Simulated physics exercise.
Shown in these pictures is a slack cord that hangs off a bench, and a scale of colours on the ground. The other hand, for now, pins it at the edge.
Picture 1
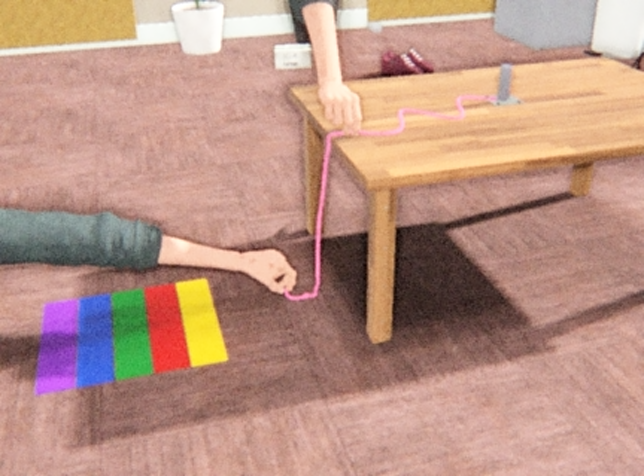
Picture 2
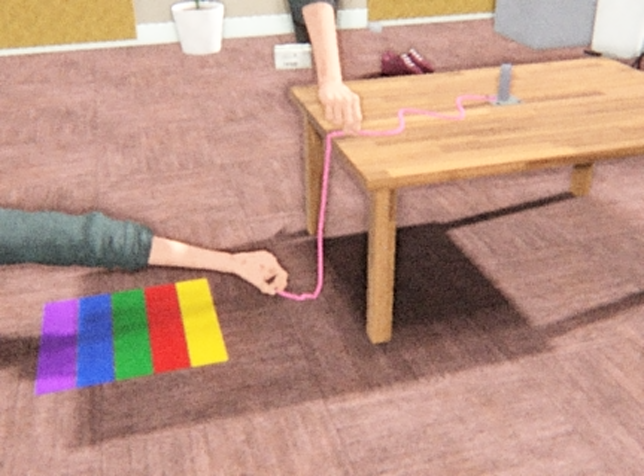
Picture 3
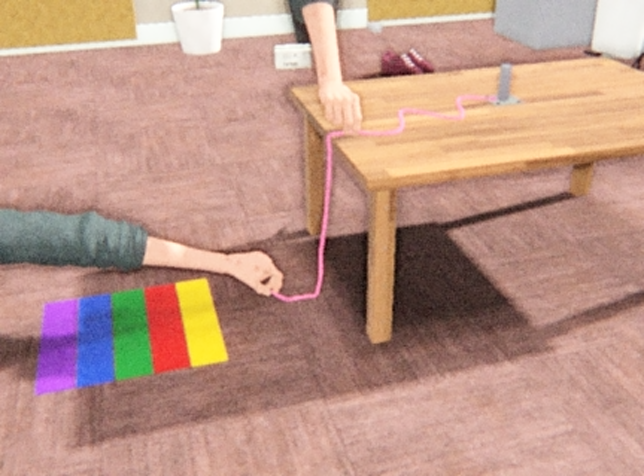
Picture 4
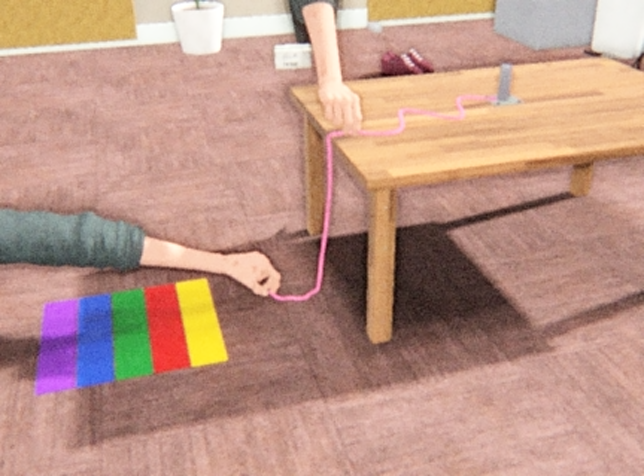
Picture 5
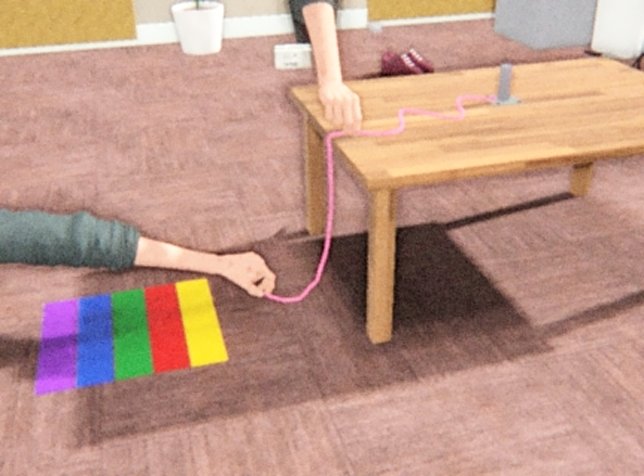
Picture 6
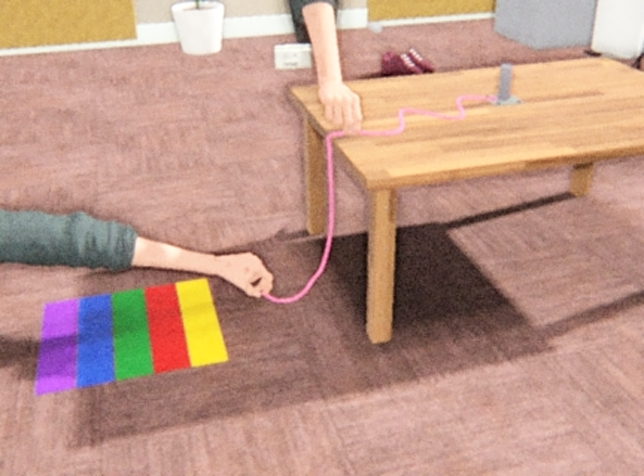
A hand near the floor drew the end of a pink cord slightly left, toward a strip of coloured bands, while another hand stayed pressed on the wooden bench's edge, keeping the cord there.
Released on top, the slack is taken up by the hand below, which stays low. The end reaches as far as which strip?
As far as the purple strip.
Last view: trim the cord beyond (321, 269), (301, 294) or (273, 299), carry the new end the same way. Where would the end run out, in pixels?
Well, that gives around (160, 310) the first time, (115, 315) the next and (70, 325) the last.
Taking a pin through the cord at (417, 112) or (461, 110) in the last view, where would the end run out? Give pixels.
Near (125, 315) and (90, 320).
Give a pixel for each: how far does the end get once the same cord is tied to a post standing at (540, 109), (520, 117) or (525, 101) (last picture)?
Places per try: (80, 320); (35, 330); (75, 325).
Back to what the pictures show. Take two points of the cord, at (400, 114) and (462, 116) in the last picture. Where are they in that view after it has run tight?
First: (350, 127). Second: (419, 114).
Soon after, end near (130, 314); over green.
After that, end near (81, 322); over blue.
At the stop, end near (52, 327); over purple. It halts on the purple strip.
